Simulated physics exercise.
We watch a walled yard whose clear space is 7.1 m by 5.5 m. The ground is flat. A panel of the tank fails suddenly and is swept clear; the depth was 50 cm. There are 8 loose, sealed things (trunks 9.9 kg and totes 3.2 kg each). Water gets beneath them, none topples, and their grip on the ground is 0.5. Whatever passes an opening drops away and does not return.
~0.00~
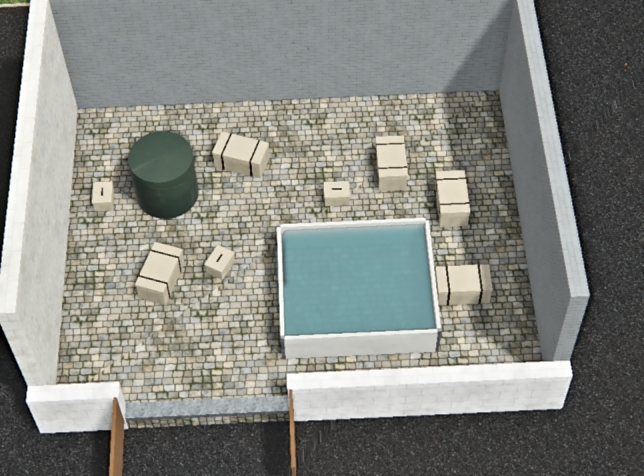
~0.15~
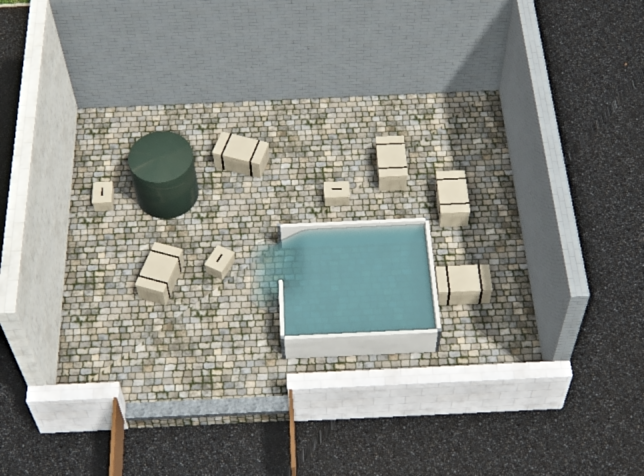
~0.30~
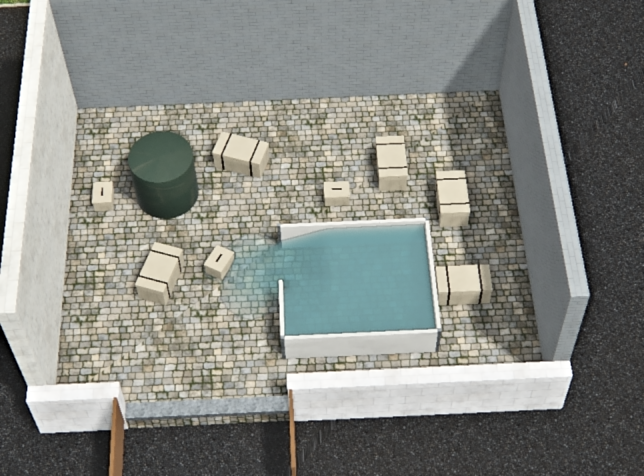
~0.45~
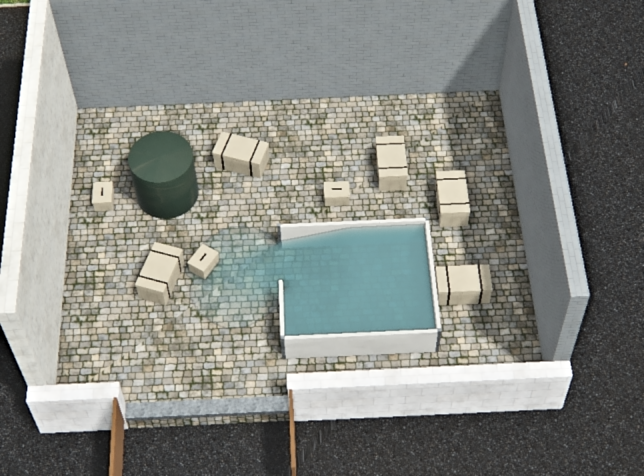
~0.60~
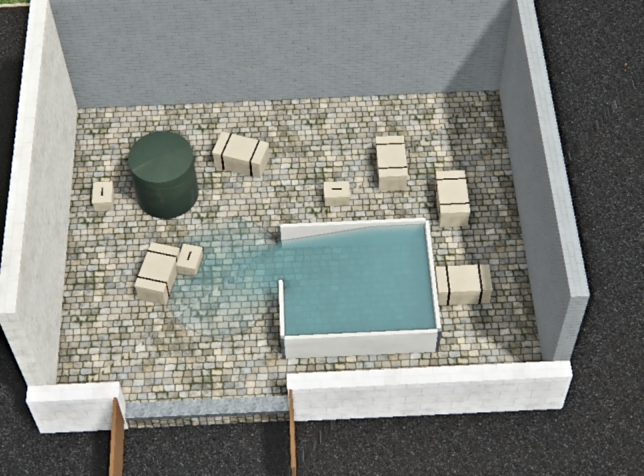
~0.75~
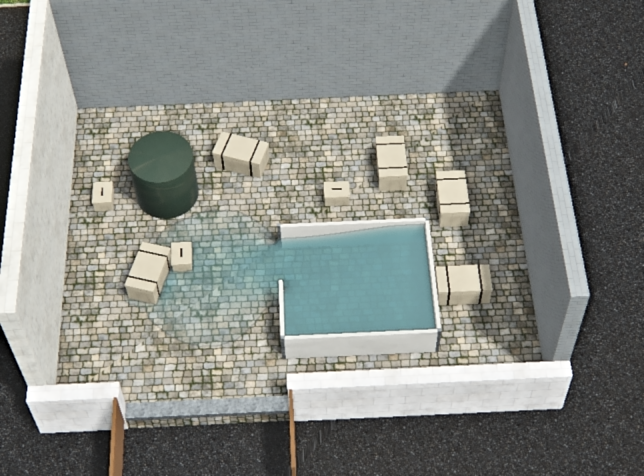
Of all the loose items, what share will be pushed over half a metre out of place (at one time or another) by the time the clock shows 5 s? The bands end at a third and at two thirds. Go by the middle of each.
That comes to from one to two thirds.
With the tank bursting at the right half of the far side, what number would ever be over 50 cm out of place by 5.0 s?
In that case 4 of them.
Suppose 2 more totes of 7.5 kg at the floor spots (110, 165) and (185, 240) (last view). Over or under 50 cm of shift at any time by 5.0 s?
In that order: Past it, past it.
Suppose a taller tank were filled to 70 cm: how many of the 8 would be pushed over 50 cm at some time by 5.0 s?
In that case 4 of them.
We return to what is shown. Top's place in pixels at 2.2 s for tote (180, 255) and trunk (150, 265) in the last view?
Near (86, 197) and (73, 250).
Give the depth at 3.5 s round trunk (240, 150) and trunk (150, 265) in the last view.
About 2 and 17 cm.
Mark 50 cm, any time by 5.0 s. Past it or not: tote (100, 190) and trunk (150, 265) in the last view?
In that order: Past it, over.
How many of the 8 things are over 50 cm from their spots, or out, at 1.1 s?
I count 2.
After 1.1 s 2 of 8 are over 50 cm from their spots; 1 afloat.
After 2.2 s 3 of 8 are over 50 cm from their spots; 2 afloat.
After 3.5 s 3 of 8 are over 50 cm from their spots; 2 afloat.
After 5.0 s 3 of 8 are over 50 cm from their spots, and 3 have been at some point; 3 afloat.
